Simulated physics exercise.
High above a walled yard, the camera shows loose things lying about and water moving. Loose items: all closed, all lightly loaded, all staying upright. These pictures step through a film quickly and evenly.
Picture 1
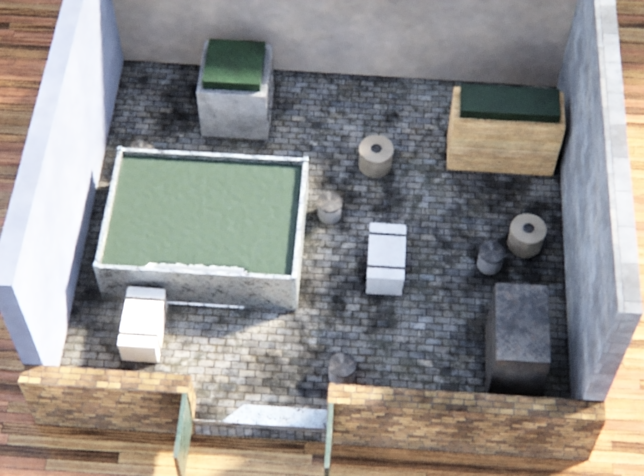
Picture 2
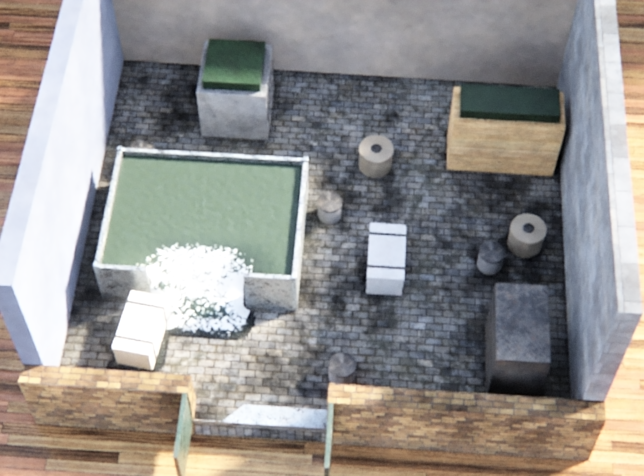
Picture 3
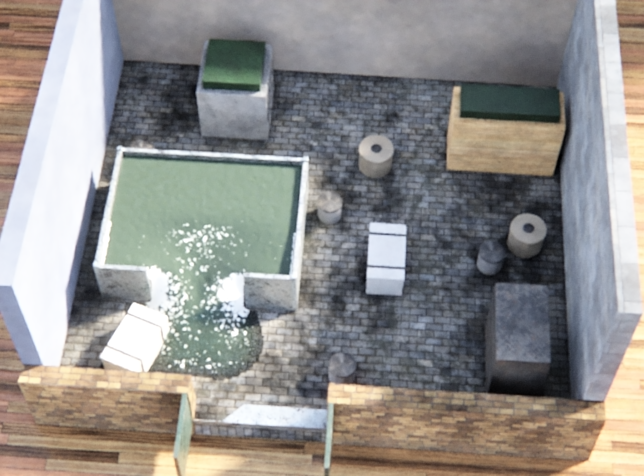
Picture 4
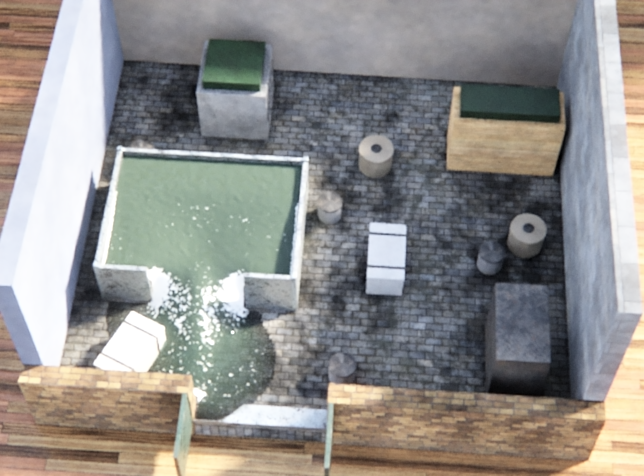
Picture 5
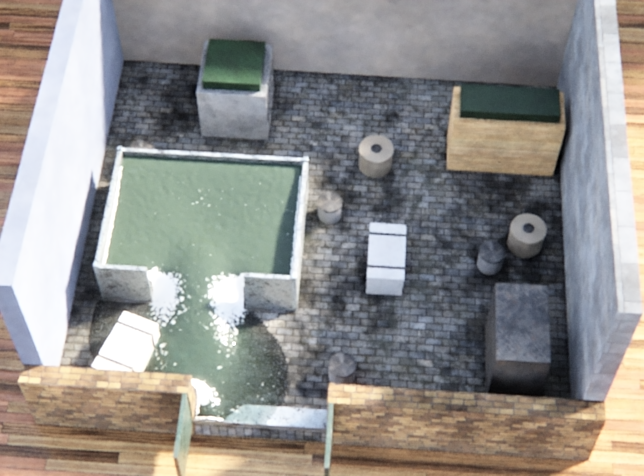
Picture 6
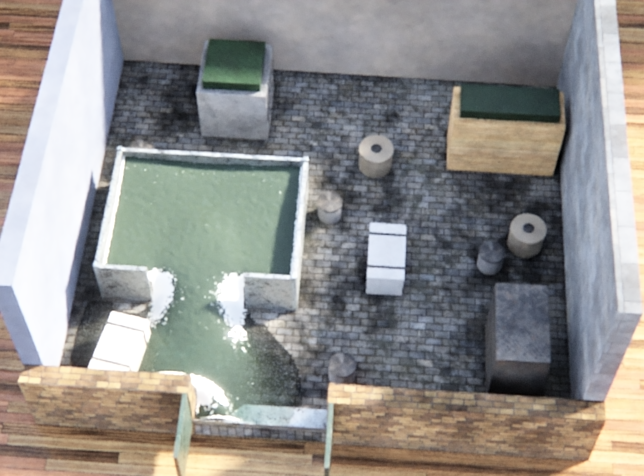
Water bursts in white foam through the front wall of a raised green pool in a walled, paved yard, opening a gap. It spreads across the paving toward the front opening, while a nearby white box turns and slides left and forward; the other loose boxes and round objects stay still.
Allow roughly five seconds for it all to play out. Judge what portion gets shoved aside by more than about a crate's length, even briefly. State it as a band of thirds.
It falls in the band below one third.
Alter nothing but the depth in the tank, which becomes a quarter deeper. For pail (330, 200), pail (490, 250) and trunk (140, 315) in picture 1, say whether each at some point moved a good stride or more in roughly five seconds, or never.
Per item, in order: Missed the mark; missed the mark; cleared the mark.
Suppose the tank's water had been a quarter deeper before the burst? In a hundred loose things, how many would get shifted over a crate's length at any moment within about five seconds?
10 per cent.
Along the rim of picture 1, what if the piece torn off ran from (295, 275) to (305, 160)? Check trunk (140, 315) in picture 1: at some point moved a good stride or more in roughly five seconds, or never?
Verdict: It fell short.
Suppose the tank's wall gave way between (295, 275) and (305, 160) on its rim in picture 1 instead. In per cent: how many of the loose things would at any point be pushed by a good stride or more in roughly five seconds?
Estimate: Close to 80 in a hundred.
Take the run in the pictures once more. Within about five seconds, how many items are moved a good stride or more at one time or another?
The total here is 1.
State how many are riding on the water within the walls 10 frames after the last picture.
I make it 1.
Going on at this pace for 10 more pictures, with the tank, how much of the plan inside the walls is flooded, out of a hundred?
Close to 30 per cent, tank included.
A moment on, 1 of 8 are well off their spots; 0 afloat.
Next, 0 of 8 are well off their spots; 1 afloat.
Later, 0 of 8 are well off their spots; 1 afloat.
In the end, 0 of 8 are well off their spots, and 1 have been at some point; 1 afloat.
